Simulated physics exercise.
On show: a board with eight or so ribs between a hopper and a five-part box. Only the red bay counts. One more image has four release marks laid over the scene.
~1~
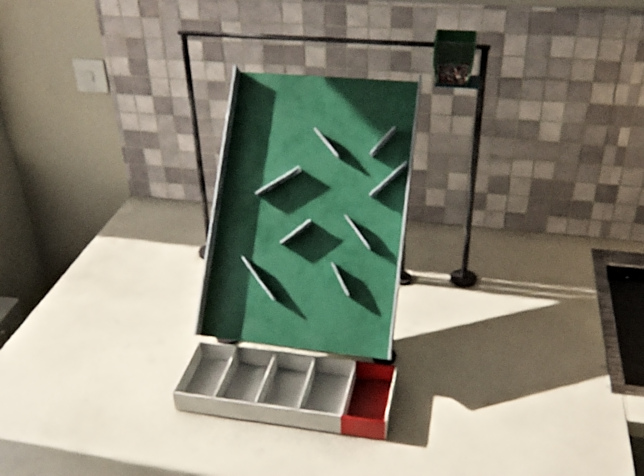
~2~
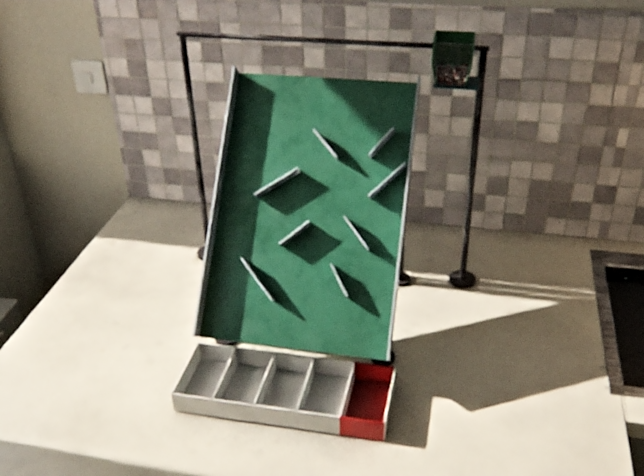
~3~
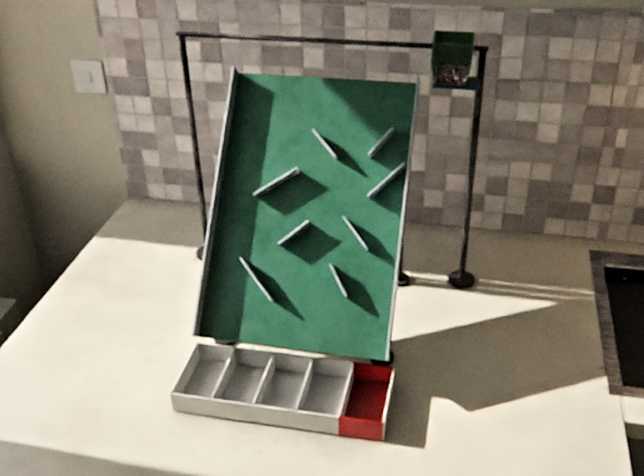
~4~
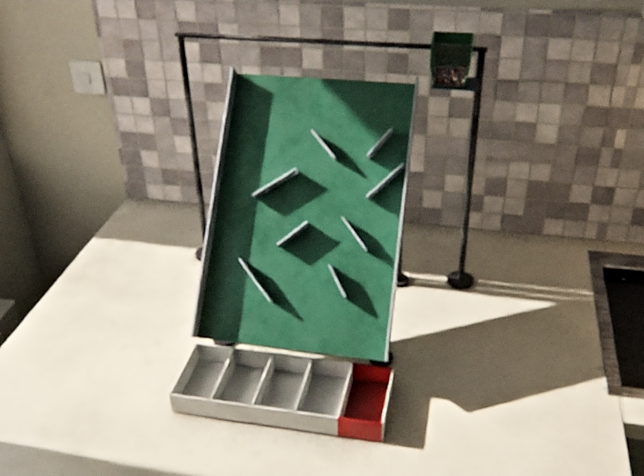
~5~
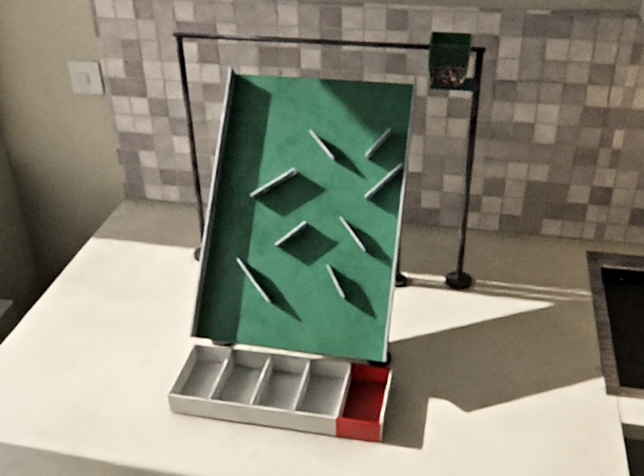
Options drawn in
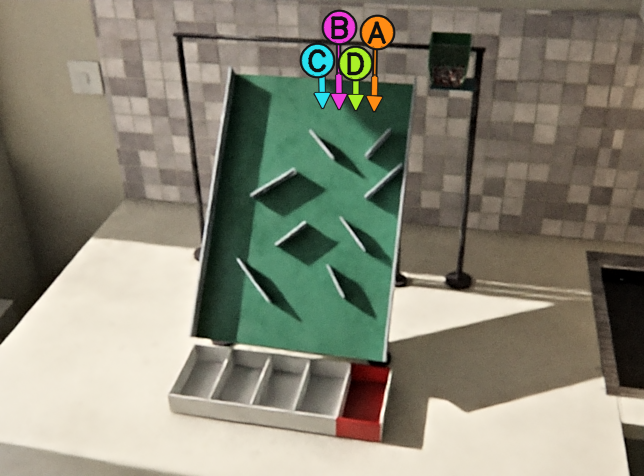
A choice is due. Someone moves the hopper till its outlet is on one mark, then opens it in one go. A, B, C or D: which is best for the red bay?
It is B.
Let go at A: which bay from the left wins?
The third.
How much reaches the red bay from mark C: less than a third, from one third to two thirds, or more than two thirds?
From one third to two thirds.
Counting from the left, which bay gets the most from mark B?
The fifth from the left.
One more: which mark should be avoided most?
A.
On the marked copy, mark A meets the board at (374, 105); mark B meets the board at (339, 103); mark C meets the board at (322, 102); mark D meets the board at (355, 104).
With A, about a quarter in the red bay, about two thirds in other bays.
With B, most in the red bay, a small part in other bays.
With C, about two thirds in the red bay, about a quarter in other bays, a small part held on the board.
With D, about two thirds in the red bay, about a quarter in other bays, a small part outside the box.
